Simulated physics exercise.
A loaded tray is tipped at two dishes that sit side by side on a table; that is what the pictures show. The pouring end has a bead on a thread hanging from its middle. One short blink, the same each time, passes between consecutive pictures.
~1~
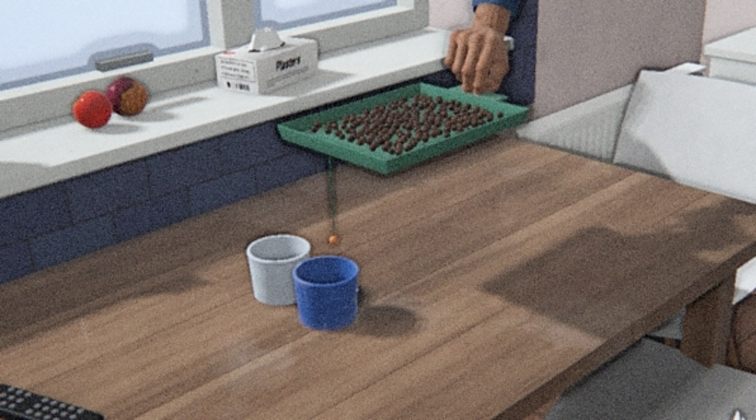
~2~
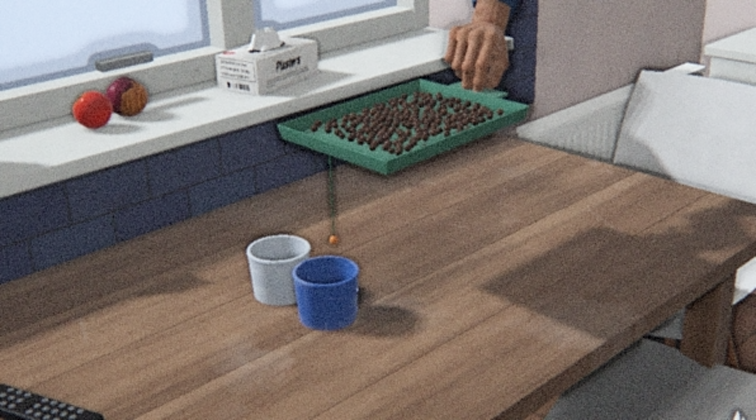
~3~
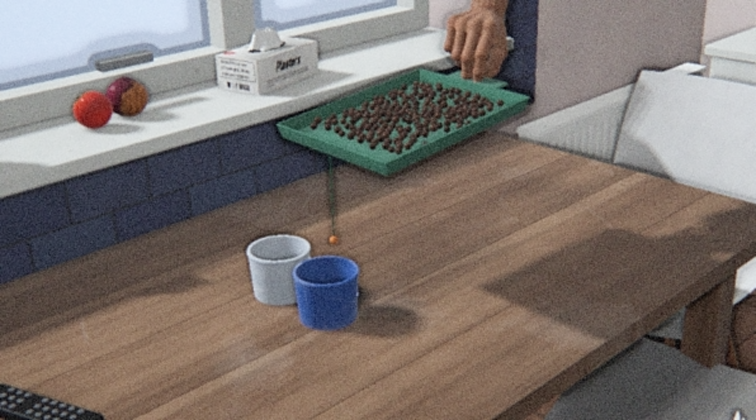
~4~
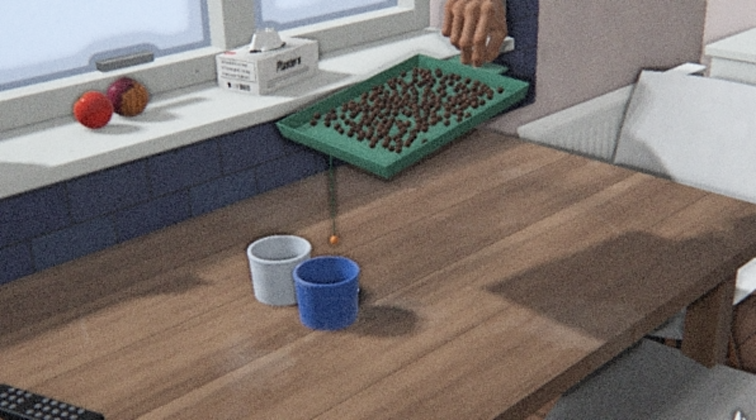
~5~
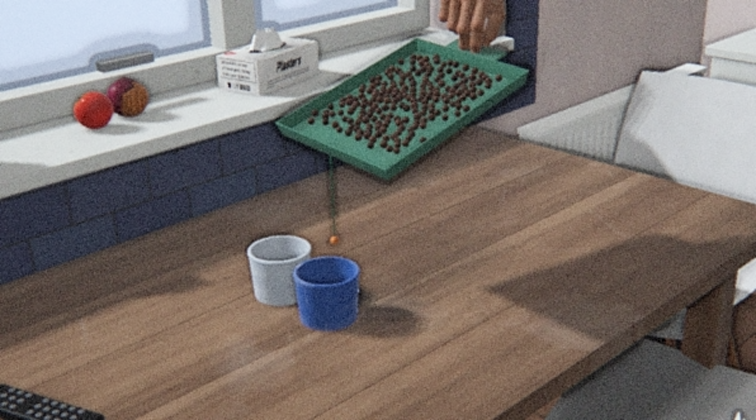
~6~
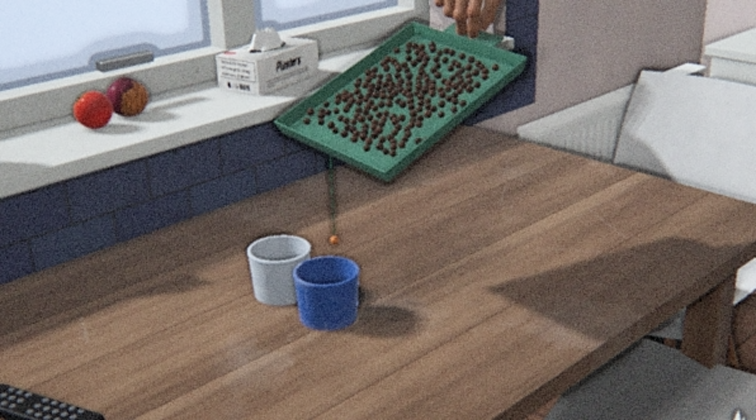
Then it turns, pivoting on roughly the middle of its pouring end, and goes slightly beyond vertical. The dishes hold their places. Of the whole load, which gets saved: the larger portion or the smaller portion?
The smaller portion.
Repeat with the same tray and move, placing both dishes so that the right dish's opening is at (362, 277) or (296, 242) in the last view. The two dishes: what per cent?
First some 50, then 0 per cent.
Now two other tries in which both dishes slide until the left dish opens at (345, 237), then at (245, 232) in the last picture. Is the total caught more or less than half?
For the two places in order: A minority share, a minority share.
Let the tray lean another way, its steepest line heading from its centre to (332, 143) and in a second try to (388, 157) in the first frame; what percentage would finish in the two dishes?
50 and 10 per cent, in that order.
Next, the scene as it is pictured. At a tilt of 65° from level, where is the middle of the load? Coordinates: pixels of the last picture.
Close to (360, 167).
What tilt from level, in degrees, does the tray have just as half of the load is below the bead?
Roughly 85 degrees at that moment.
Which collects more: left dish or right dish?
Result: More in the right side.
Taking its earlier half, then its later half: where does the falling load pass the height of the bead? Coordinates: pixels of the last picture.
Roughly at (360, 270) first, and then at (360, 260).
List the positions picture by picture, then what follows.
The first picture shows corners of the pouring end near (282, 125) and (386, 159), level; middle of the load near (412, 122), chocolate balls; left dish near (257, 276); right dish near (303, 300); bead on its thread near (334, 240).
The second picture shows corners of the pouring end near (282, 125) and (386, 159), level; middle of the load near (412, 120).
The third picture shows corners of the pouring end near (282, 124) and (386, 161), tipped barely, lowest at the right corner; middle of the load near (412, 114).
The fourth picture shows corners of the pouring end near (281, 123) and (386, 164), tipped a little, lowest at the right corner; middle of the load near (411, 106).
The fifth picture shows corners of the pouring end near (280, 122) and (385, 167), tipped clearly, lowest at the right corner; middle of the load near (409, 99).
The sixth picture shows corners of the pouring end near (279, 121) and (385, 169), tipped clearly, lowest at the right corner; middle of the load near (405, 93), the whole lot on the move; left dish near (257, 276); right dish near (303, 300).
Shortly afterwards, tray tipped steeply; near two thirds on the tray; only a few in the right dish; a little outside both; near a quarter in the air.
Next, tray tipped past a quarter turn; only a few on the tray; near a quarter in the right dish; only a few in the left dish; near two thirds outside both; near a quarter in the air.
Some moments later, tray tipped past a quarter turn; near a quarter in the right dish; only a few in the left dish; near two thirds outside both.
In the end, tray tipped past a quarter turn; near a quarter in the right dish; only a few in the left dish; near two thirds outside both.
